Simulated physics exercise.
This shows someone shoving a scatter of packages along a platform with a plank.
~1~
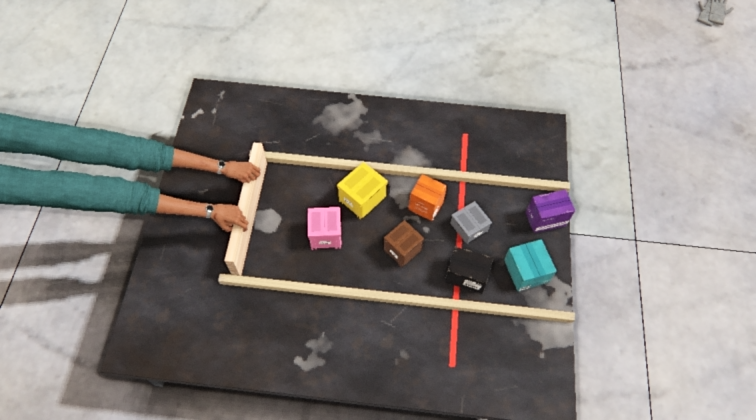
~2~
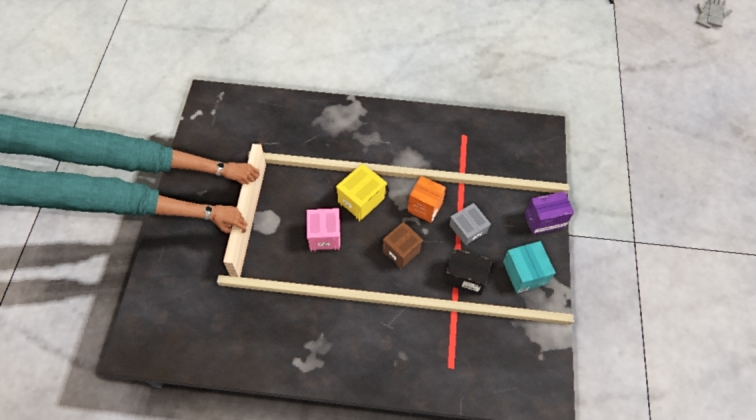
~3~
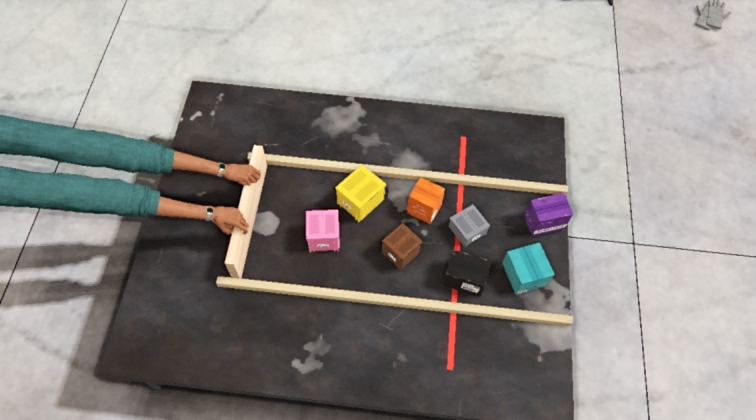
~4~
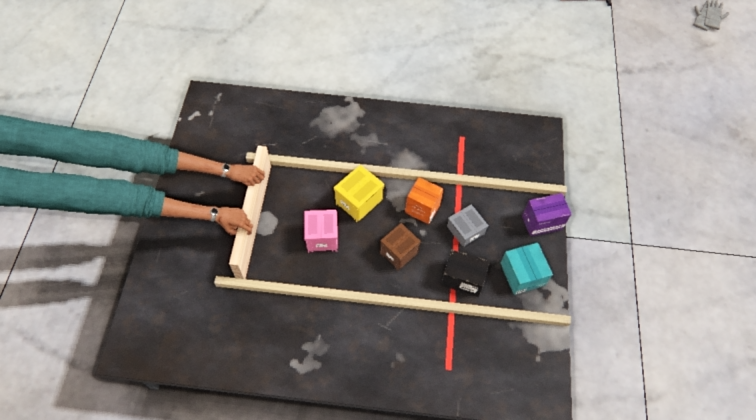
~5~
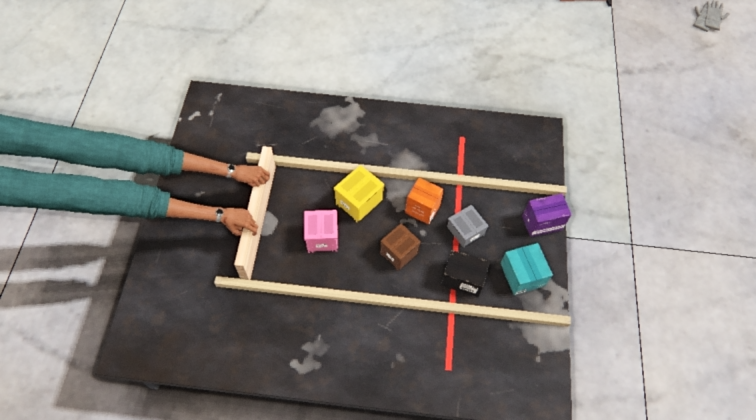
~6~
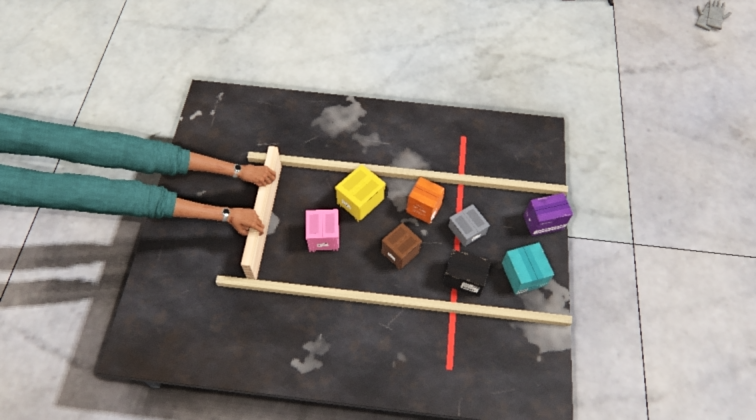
At the start, two hands in teal sleeves hold a wooden plank at the left end of a dark platform, with eight colourful boxes scattered between two rails and around a red line. The hands then push the plank slightly to the right, while the boxes stay where they are, untouched.
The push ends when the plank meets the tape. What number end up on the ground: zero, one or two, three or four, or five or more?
Here the number that fall off is zero.
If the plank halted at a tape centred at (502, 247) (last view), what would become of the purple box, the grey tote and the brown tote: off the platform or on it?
The purple box goes over; the grey tote tumbles off; the brown tote is kept.
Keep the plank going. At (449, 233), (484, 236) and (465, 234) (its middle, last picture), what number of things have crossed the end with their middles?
In that order 0, 1 and 0.
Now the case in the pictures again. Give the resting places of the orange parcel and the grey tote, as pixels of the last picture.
The orange parcel stops around (507, 206); the grey tote around (528, 233).
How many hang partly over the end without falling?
That would be 1.
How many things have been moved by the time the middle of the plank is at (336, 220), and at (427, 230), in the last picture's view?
First 2, then 6.
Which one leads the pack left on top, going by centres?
It is the purple box.
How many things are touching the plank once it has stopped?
2 of them.
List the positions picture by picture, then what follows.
The first picture shows purple box (550, 212); turquoise parcel (530, 266); grey tote (470, 223); plank (247, 208); tape (460, 239).
The second picture shows turquoise parcel (528, 267); black parcel (468, 272).
The third picture shows grey tote (469, 226); brown tote (401, 247).
The fourth picture shows purple box (546, 215); pink tote (322, 231).
The fifth picture shows turquoise parcel (526, 269); yellow tote (359, 194).
The sixth picture shows purple box (548, 215); turquoise parcel (527, 269); grey tote (468, 226); plank (263, 212); tape (457, 242).
Soon after, none off yet; purple box at rest near (548, 215); turquoise parcel at rest near (527, 269); grey tote at rest near (468, 226).
At rest, the number that fall off is zero.
